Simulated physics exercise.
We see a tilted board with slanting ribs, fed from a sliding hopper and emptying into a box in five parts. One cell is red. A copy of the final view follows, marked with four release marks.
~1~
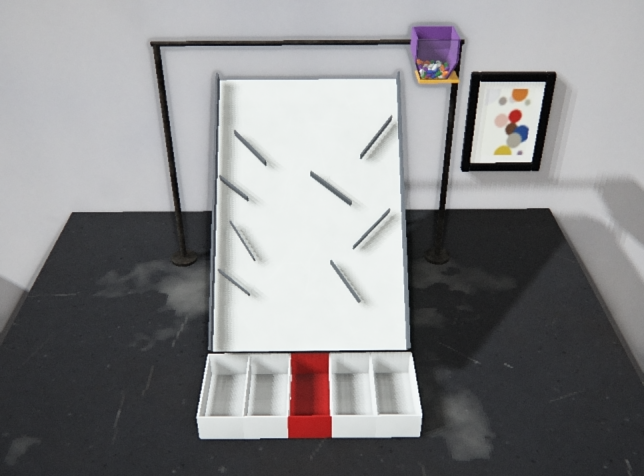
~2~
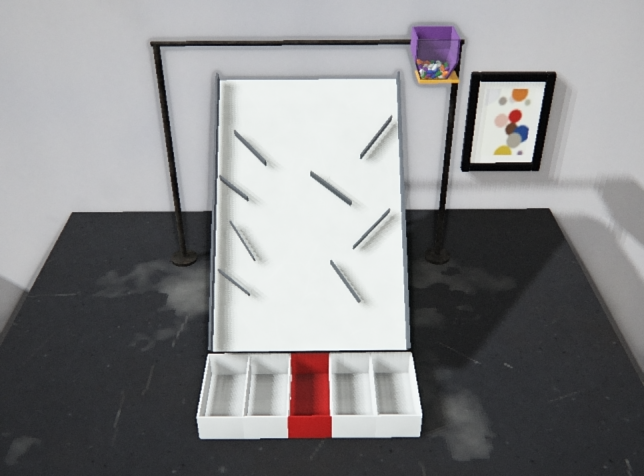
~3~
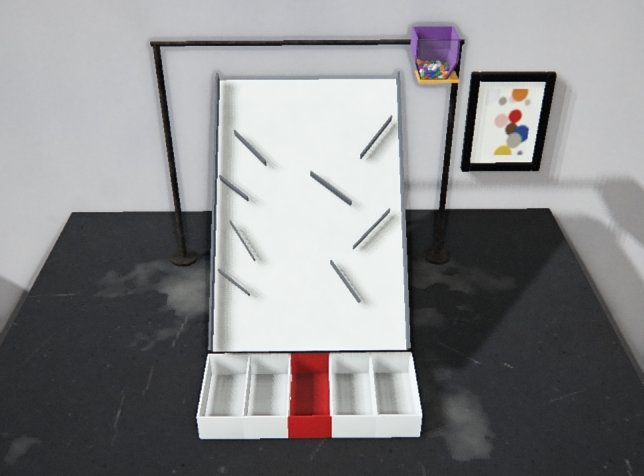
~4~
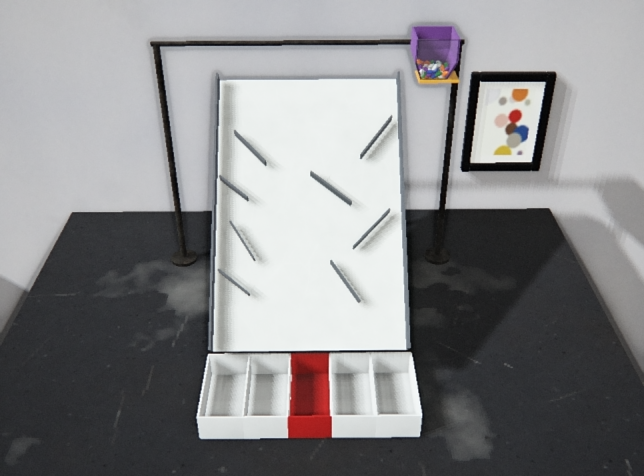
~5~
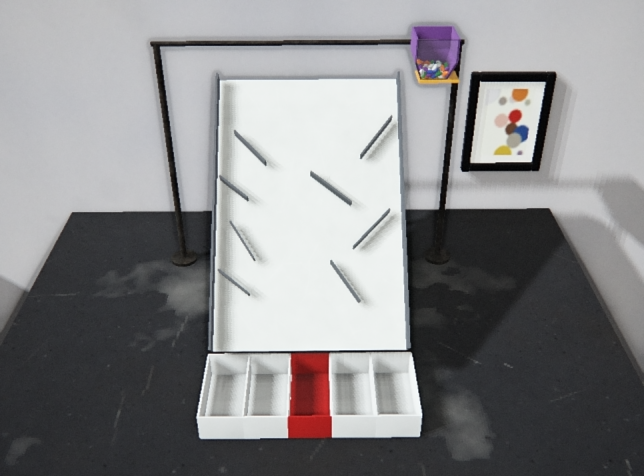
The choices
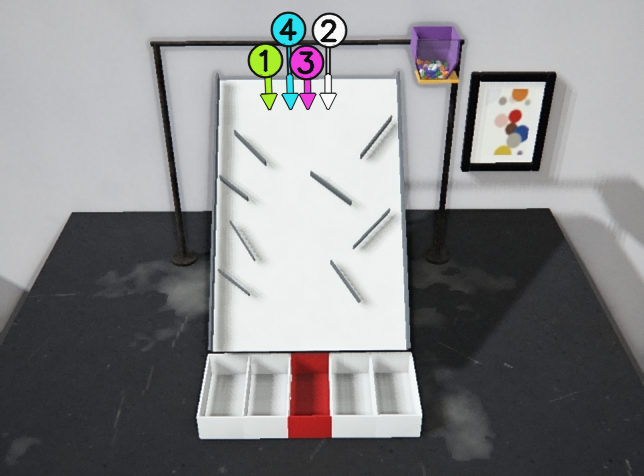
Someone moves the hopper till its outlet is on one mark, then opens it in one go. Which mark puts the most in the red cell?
It is 1.
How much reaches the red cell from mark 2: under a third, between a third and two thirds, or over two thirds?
It is under a third.
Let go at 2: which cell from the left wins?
It is the fifth one.
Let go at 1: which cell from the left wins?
The third from the left.
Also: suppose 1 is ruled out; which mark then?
That would be 4.
On the marked copy, mark 1 meets the board at (269, 103); mark 2 meets the board at (328, 103); mark 3 meets the board at (307, 103); mark 4 meets the board at (290, 103).
For mark 1, most in the red cell, a small part in other cells, a small part outside the box.
For mark 2, a small part in the red cell, most in other cells, a stray few outside the box.
For mark 3, a small part in the red cell, most in other cells, a stray few outside the box.
For mark 4, about a third in the red cell, about half in other cells, a small part outside the box.
